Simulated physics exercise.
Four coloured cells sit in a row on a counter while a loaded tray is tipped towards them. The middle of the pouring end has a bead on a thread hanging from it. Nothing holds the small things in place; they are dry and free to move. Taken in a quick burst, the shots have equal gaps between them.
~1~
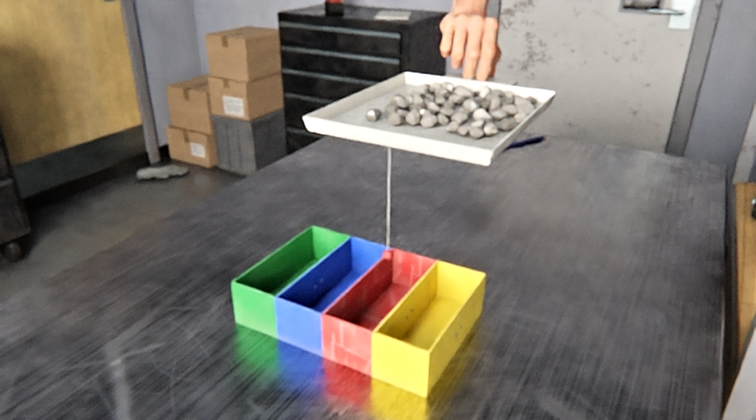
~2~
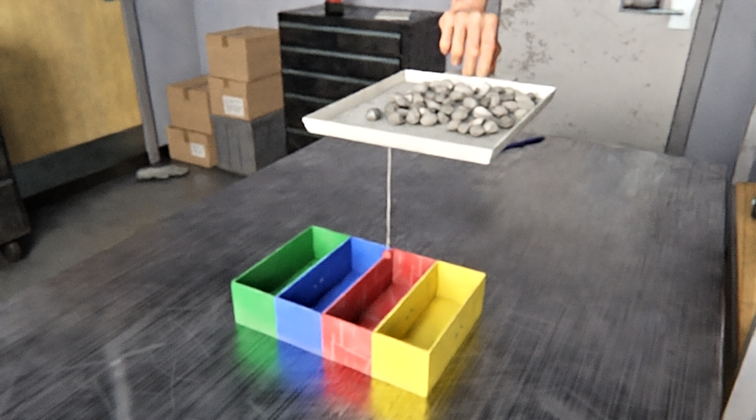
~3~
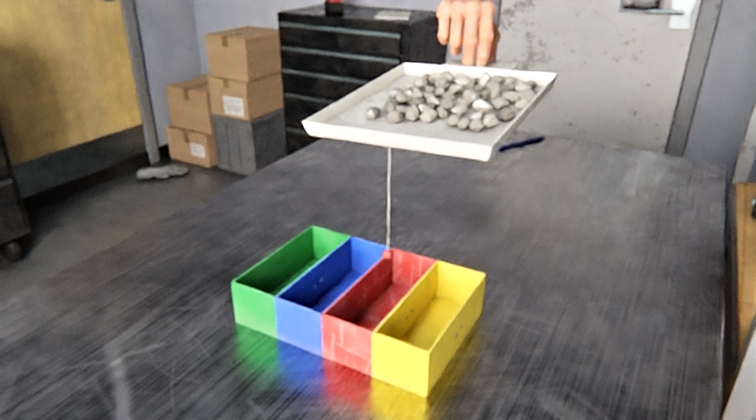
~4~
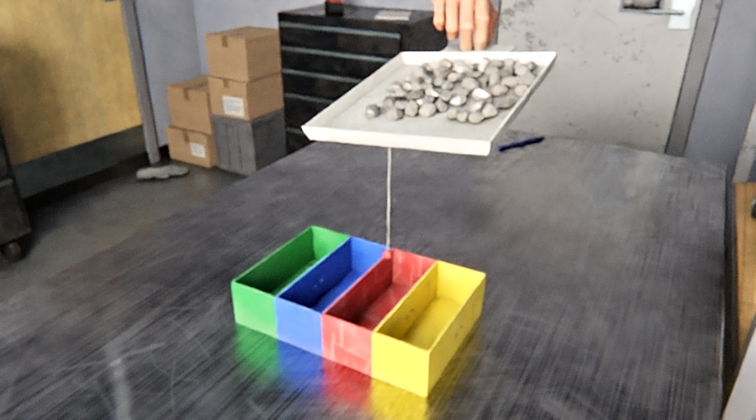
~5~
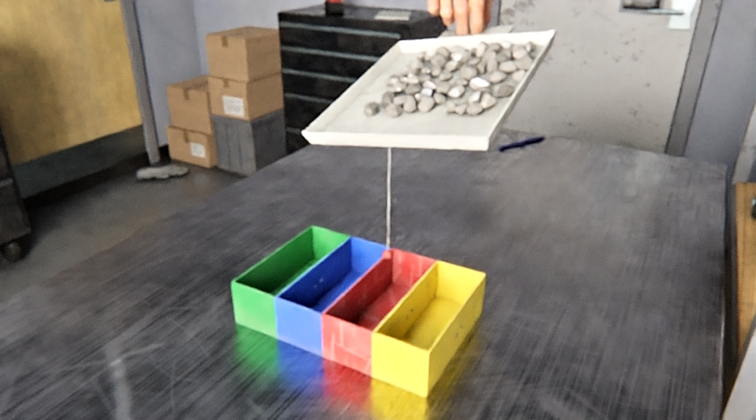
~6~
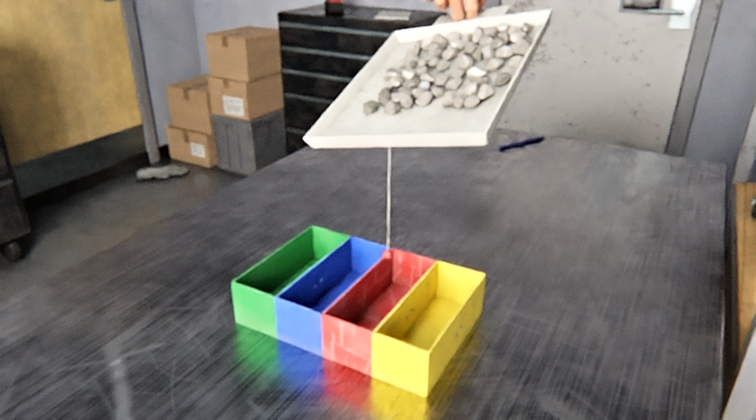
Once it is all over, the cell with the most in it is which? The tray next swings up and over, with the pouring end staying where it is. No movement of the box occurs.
It is the green cell that has the most.
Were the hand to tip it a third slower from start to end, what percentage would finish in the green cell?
About 60 per cent.
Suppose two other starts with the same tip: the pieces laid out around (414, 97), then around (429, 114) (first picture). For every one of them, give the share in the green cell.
About 60 % and 60 %.
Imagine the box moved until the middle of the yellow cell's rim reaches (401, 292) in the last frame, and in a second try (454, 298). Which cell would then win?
That blue cell, then the green one.
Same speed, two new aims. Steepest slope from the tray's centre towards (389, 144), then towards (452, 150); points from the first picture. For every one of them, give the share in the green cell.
So it's 10 percent with the first slope and 0 percent with the other.
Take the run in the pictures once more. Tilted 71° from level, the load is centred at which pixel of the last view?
Near (334, 137).
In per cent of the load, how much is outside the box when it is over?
My guess is about 10 percent.
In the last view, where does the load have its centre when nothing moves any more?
Centre at rest: Close to (306, 286).
Soon, tray tipped steeply; most on the tray; a stray few in the green cell; about a quarter falling or outside the box.
A while on, tray tipped past a quarter turn; about half in the green cell; about a quarter in the blue cell; about a quarter falling or outside the box.
Towards the end, tray tipped past a quarter turn; about half in the green cell; about a third in the blue cell; a small part falling or outside the box.
Finally, tray tipped past a quarter turn; about half in the green cell; about a third in the blue cell; none in the yellow cell; none in the red cell; a small part outside the box.
